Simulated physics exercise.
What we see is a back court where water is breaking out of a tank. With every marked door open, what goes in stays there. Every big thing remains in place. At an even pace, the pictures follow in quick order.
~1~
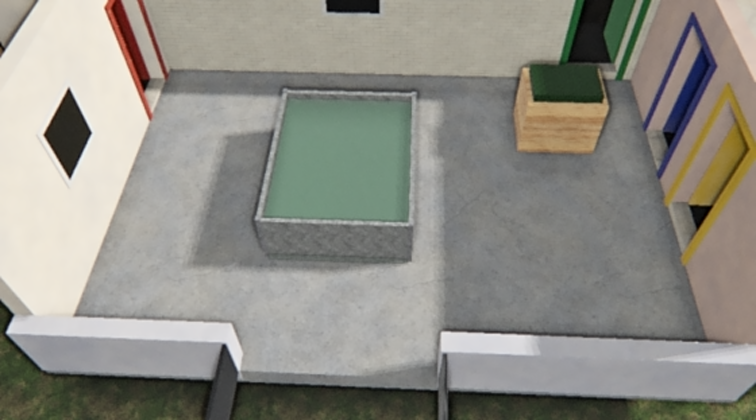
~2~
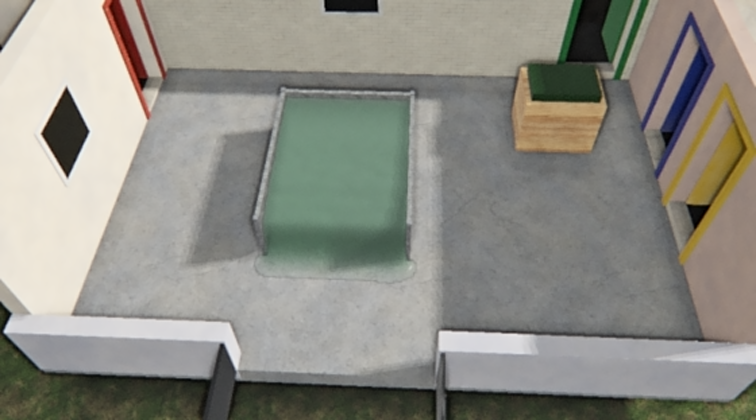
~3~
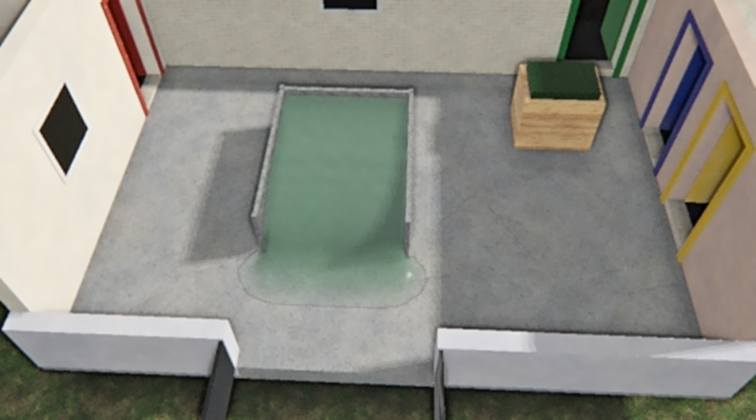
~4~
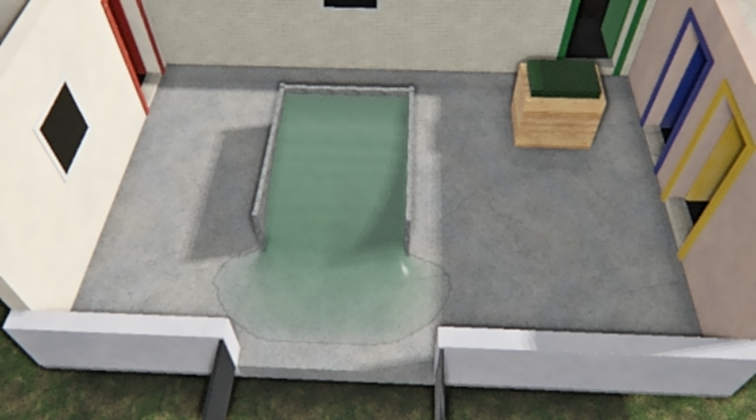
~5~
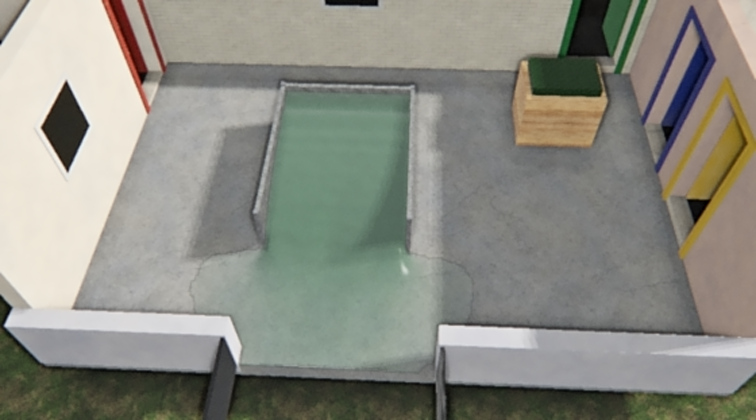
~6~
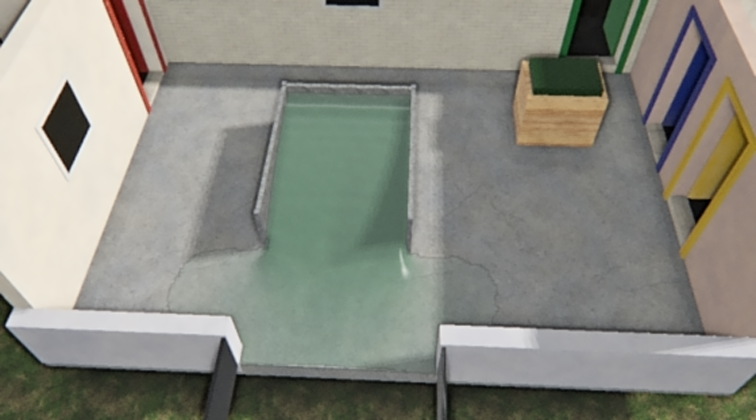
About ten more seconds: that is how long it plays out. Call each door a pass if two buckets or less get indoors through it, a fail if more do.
Red door: Pass, yellow door: Pass, blue door: Pass, green door: Pass.
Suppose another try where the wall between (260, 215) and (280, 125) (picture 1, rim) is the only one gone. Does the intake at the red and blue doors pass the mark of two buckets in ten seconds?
Red door: Above the limit; blue door: Above the limit.
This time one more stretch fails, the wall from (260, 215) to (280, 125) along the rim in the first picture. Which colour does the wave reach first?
First: The one in red.
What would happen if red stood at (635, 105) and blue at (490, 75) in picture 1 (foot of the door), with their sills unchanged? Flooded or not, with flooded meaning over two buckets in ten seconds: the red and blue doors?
Well, the red one stays within bounds, and as for the blue one, it stays within bounds.
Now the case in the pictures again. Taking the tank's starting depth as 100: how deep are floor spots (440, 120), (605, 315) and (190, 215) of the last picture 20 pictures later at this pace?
In the order asked, some 0, 4 and 2 in a hundred.
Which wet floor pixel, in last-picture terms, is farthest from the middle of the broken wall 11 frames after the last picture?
I'd point to (705, 365).
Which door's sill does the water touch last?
Result: The green-painted one.
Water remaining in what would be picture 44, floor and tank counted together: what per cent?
Some 34 per cent.
A moment on, water covers 20 % of the floor; the red door not reached, the yellow door not reached, the blue door not reached, the green door not reached.
Next, water covers 25 % of the floor; the red door not reached, the yellow door not reached, the blue door not reached, the green door not reached.
Then, water covers 35 % of the floor; the red door not reached, the yellow door wet at the sill, nothing in, the blue door not reached, the green door not reached.
Later, water covers 65 % of the floor; the red door wet at the sill, nothing in, the yellow door wet at the sill, nothing in, the blue door wet at the sill, nothing in, the green door not reached.
In the end, water covers 80 % of the floor; the red door wet at the sill, nothing in, the yellow door wet at the sill, nothing in, the blue door wet at the sill, nothing in, the green door wet at the sill, nothing in.
